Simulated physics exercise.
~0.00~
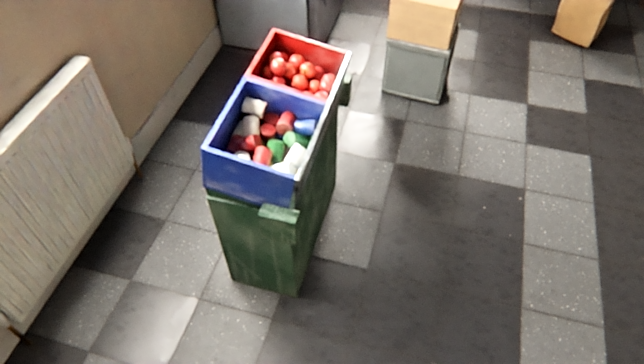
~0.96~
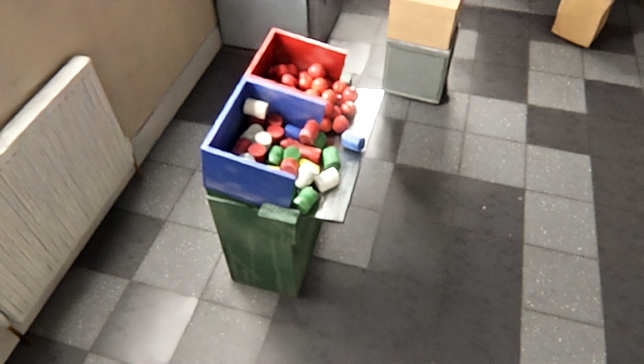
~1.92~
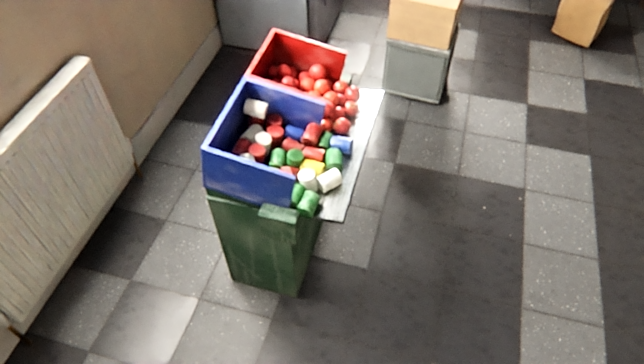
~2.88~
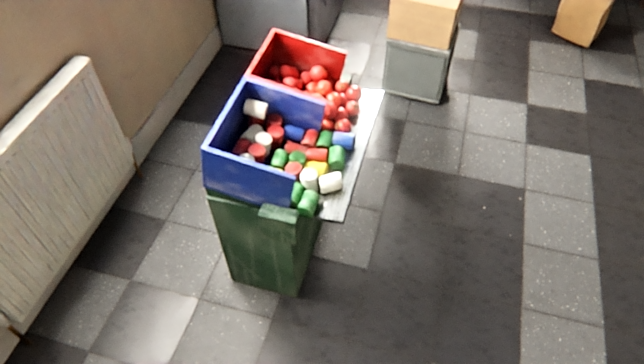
On a tiled floor, a flap lowers and red balls and coloured jars slide onto it and settle.
